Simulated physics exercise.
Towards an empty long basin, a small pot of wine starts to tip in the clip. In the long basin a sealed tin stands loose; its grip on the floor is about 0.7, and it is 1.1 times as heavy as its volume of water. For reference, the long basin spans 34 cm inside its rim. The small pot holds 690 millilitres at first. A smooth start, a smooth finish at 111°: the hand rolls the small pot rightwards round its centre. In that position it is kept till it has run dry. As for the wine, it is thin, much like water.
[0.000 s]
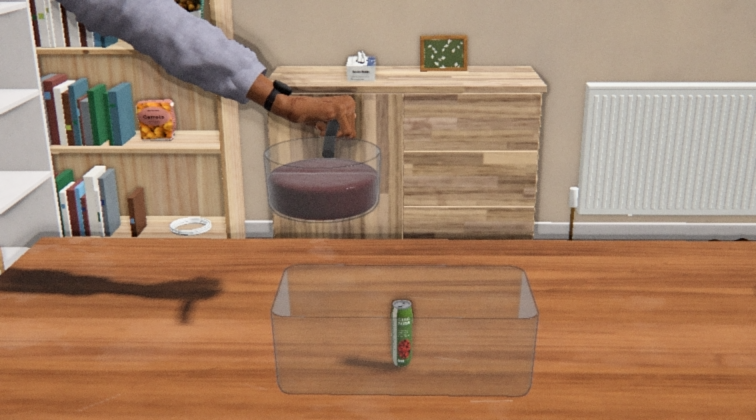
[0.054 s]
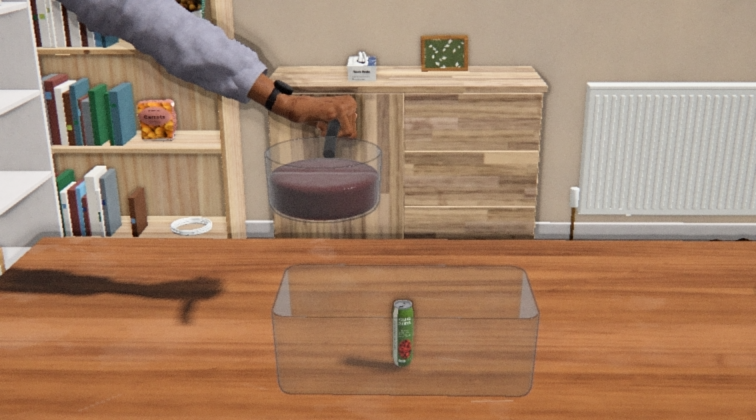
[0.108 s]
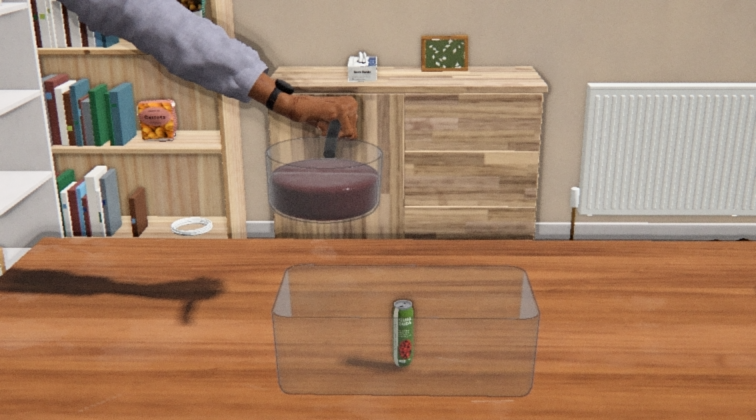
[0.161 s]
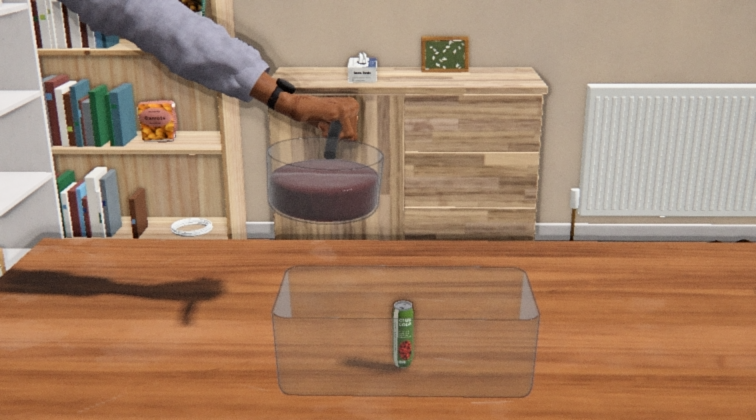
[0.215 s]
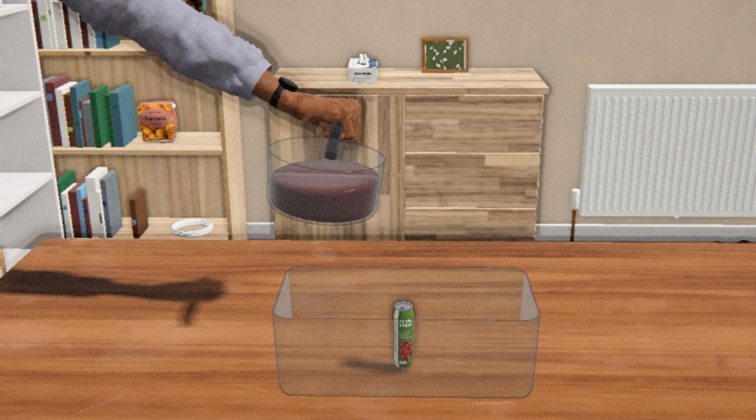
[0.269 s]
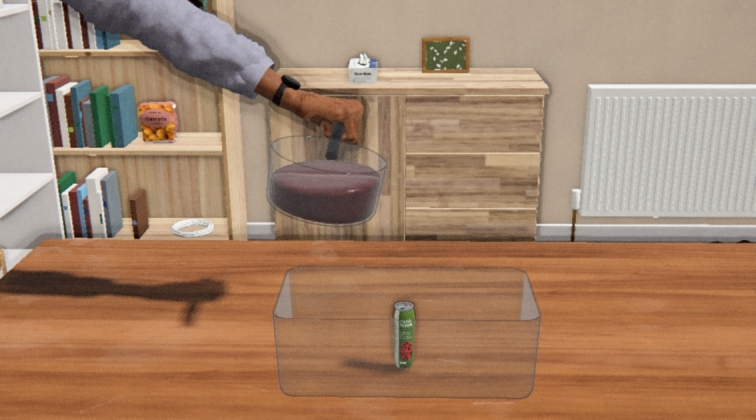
At the start, a hand holds a clear pot of dark purplish-red liquid level above a wooden table, where a green can stands at a long transparent basin. The hand then slowly rolls the pot slightly rightwards, while the liquid's surface stays nearly level and the can remains still.
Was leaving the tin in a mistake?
No: Odds are it weathers it.
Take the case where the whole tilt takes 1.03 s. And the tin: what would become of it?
The tin would stay balanced.
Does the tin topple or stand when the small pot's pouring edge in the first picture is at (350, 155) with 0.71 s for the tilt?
Then it tips over.
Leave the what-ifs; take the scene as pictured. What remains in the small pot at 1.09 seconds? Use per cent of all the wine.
10 in a hundred, give or take.
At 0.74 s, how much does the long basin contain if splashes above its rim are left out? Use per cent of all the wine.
Roughly 6 percent.
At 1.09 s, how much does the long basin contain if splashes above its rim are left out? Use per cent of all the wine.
78 per cent or thereabouts.
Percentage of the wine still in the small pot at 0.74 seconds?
Roughly 64 %.
After 0.74 s the tilt is 65° and 64 per cent is still to pour; the tin stands where it began.
After 1.09 s the tilt is 101° and 10 per cent is still to pour; the tin stands where it began.
After 1.45 s the tilt is 111° and 0 per cent is still to pour; the tin stands where it began.
After 1.84 s the tilt is 111° and 0 per cent is still to pour; the tin stands where it began.
In the end the tin stands where it began.
